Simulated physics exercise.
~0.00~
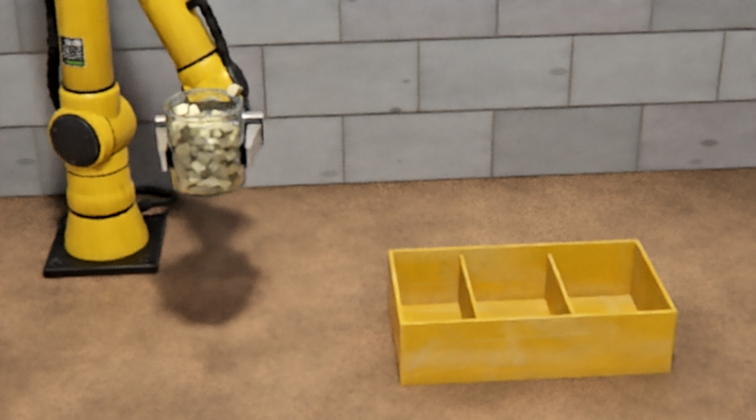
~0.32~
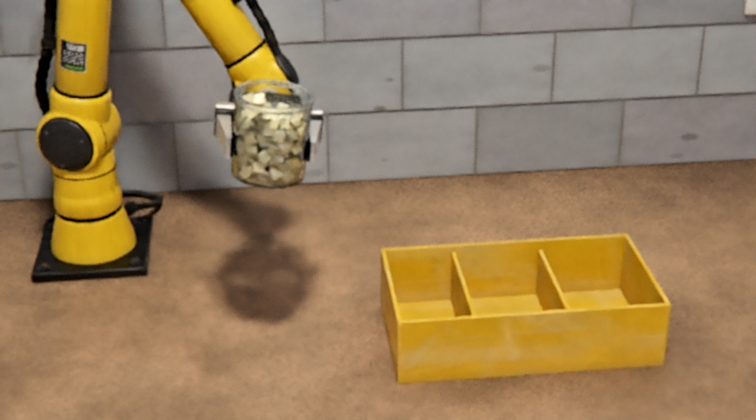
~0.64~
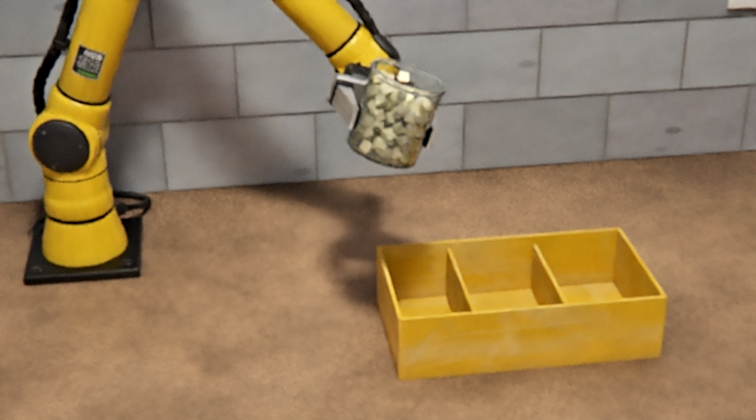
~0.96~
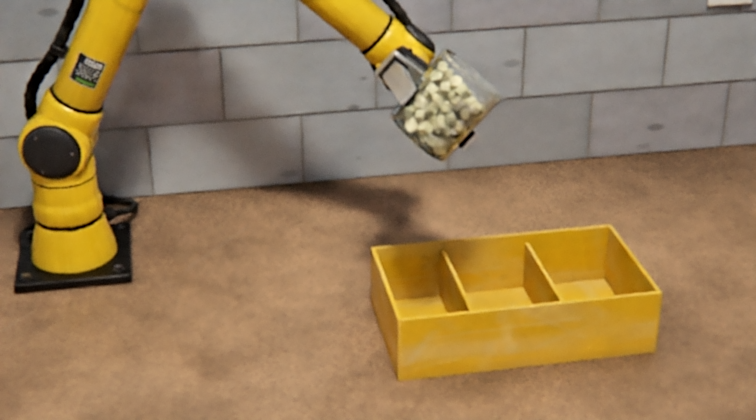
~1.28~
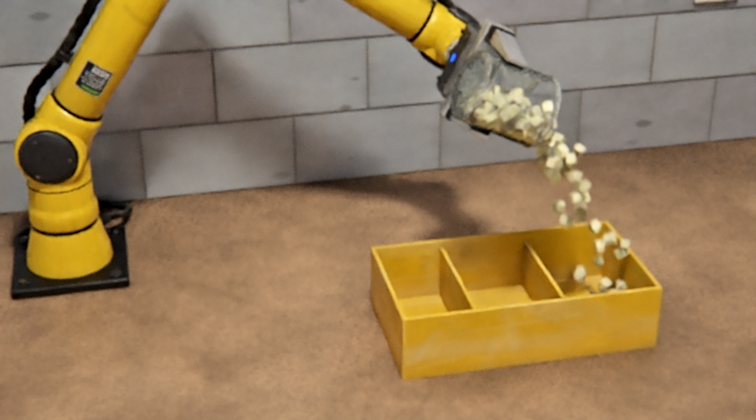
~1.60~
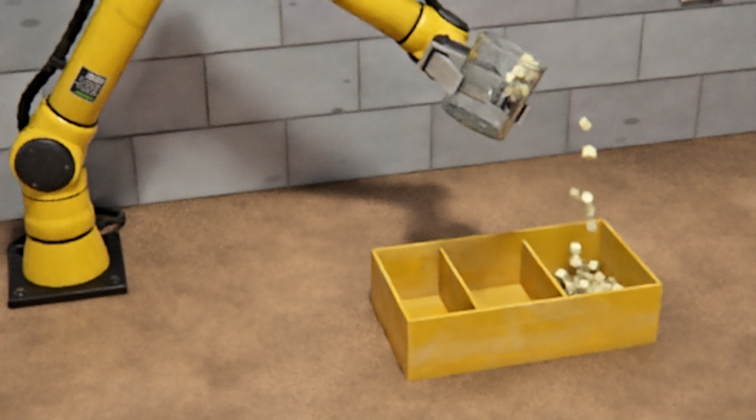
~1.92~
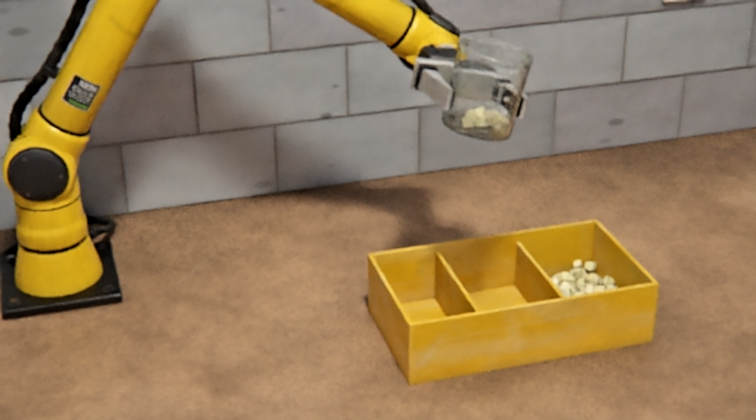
A yellow robot arm on the left grips a clear glass beaker full of pale vegetable dice, seen from slightly above on a brown table top before a grey block wall. To the right stands an open yellow box split by two cross walls into three parts. The arm carries the beaker rightwards, leaning it more and more as it nears the box. It then tips the beaker right over, and the dice pour into the far right part. The arm turns the beaker back nearly upright, leaving a small heap in that part and a few dice in the beaker.
